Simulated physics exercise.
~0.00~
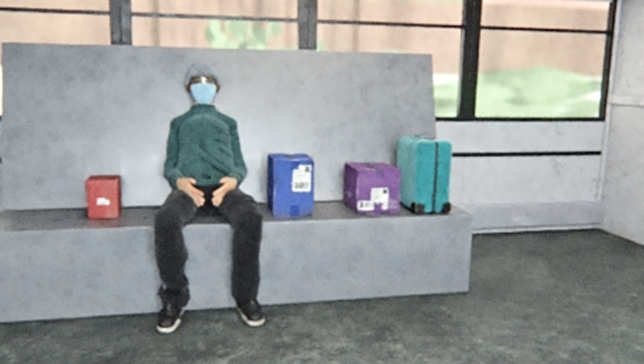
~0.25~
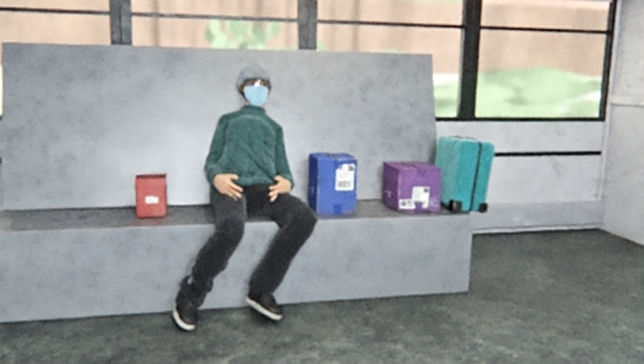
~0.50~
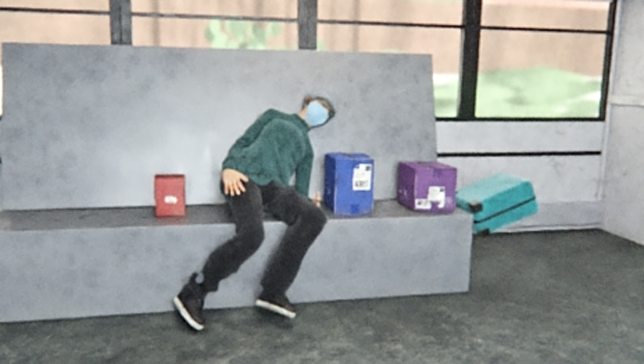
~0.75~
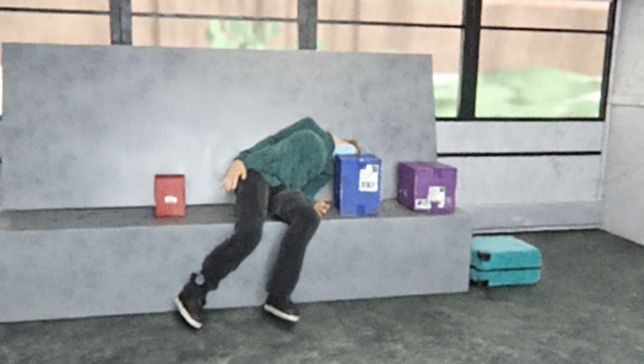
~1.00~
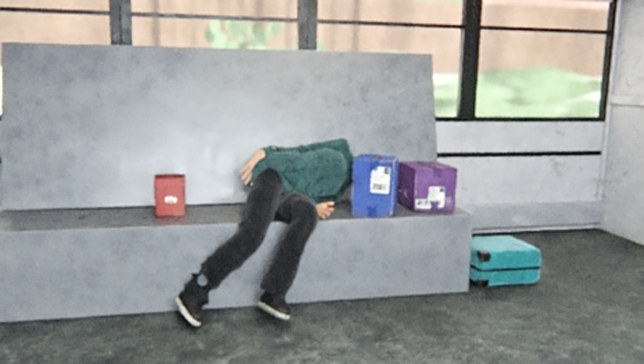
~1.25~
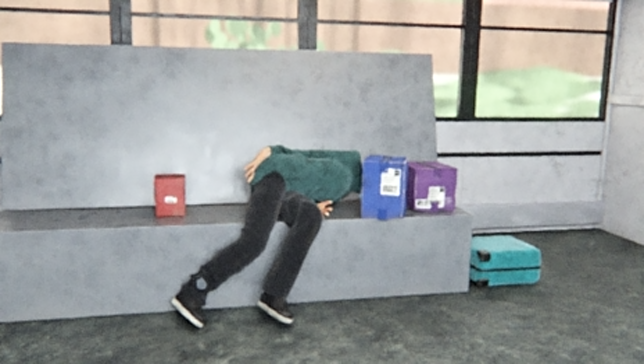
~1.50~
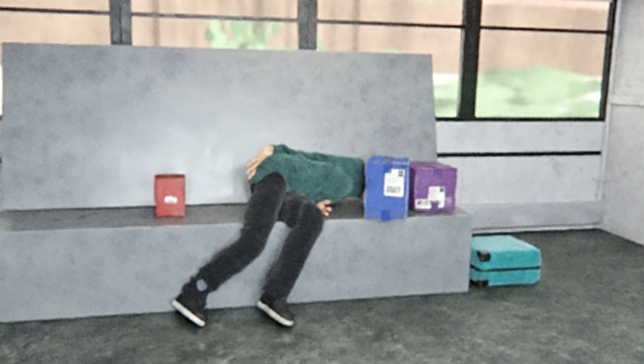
The clip opens on a masked person in a green sweater sitting upright on a grey bench, with a red tub to the left and a blue pack, a purple box and a teal suitcase to the right. Everything slides right along the seat, and the suitcase begins to lean at the bench's end. It tips off the edge and lands on its side on the floor while the person slumps to the right. Their head and torso sink behind the blue pack, which shifts toward the purple box. Finally, the person lies folded sideways, hips still on the seat, with the tub, pack and box remaining on the bench.
